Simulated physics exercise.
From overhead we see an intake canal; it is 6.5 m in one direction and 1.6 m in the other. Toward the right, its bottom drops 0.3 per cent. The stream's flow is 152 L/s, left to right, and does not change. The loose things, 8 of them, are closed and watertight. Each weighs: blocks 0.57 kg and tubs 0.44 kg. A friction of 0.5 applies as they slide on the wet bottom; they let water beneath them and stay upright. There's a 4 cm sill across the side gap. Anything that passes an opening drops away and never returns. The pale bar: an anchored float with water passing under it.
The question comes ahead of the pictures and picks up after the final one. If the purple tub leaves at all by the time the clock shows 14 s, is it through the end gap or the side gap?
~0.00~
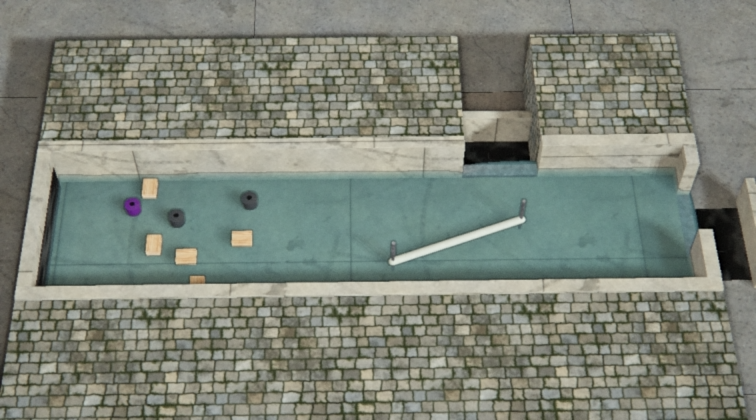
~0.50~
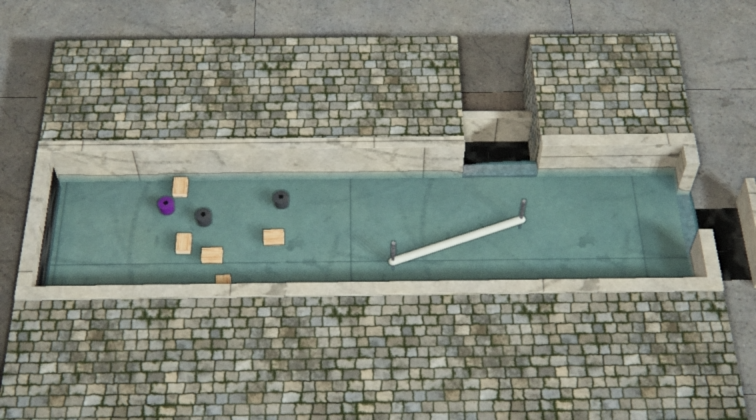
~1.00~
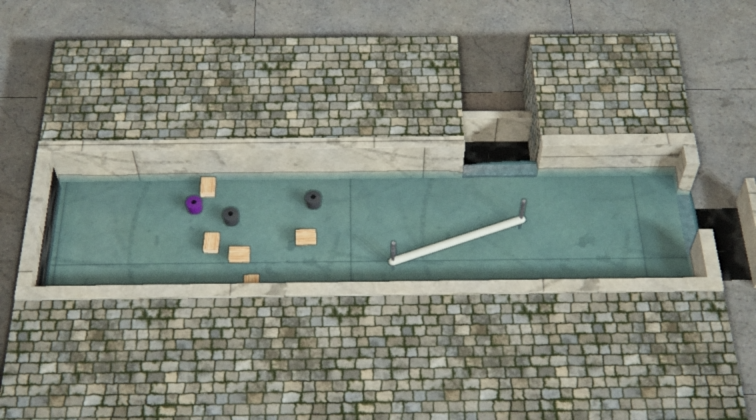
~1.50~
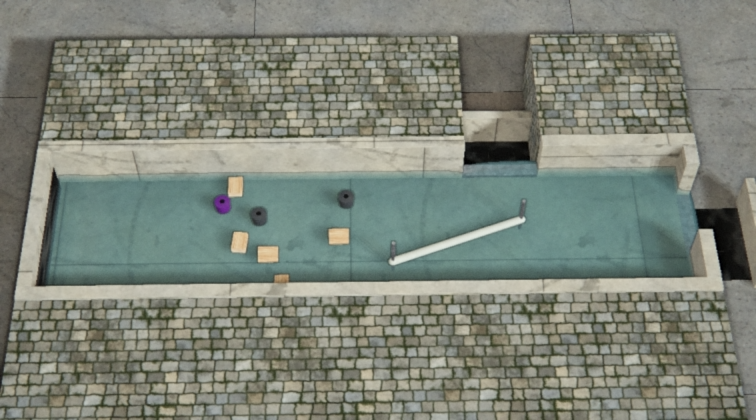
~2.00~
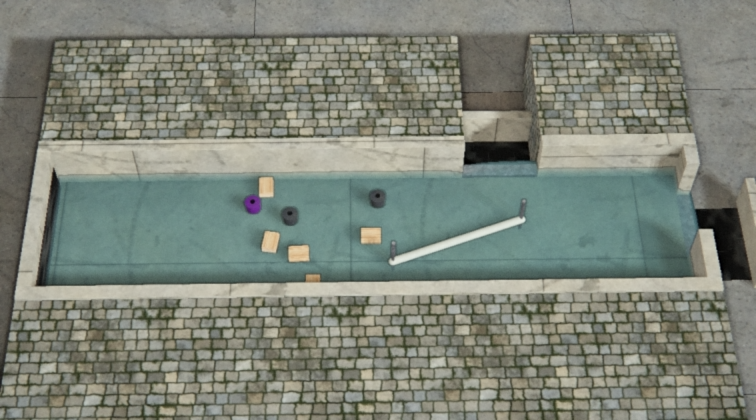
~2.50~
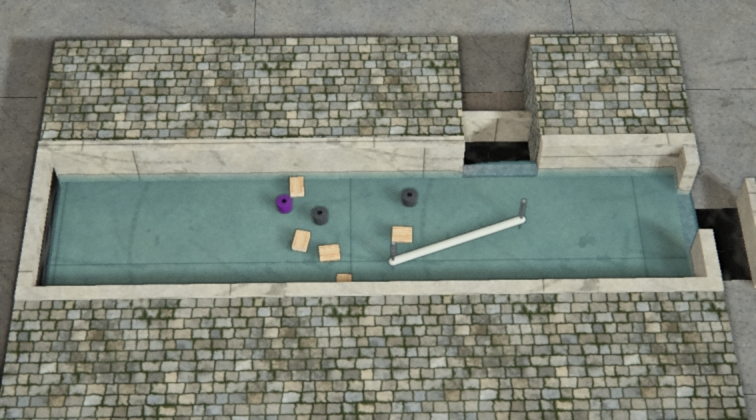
Side gap.
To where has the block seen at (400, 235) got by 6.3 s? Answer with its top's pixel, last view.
Position estimate: Close to (558, 177).
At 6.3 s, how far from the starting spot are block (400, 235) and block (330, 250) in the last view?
350 cm, 350 cm.
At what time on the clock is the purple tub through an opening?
Close to 7.0 s, I'd say.
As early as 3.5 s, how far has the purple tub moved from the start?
Roughly 200 cm by then.
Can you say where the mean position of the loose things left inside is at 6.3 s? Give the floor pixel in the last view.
Roughly at (530, 212).
After 3.5 s the purple tub is near (345, 200), 2.2 m from its start, afloat; 0 of 8 are out; 8 afloat.
After 6.3 s the purple tub is near (518, 175), 4.0 m from its start, afloat; 2 of 8 are out; 6 afloat.
After 10.0 s the purple tub has gone out by the side gap; 5 of 8 are out; 3 afloat.
After 14.0 s the purple tub has gone out by the side gap; 7 of 8 are out; 1 afloat.
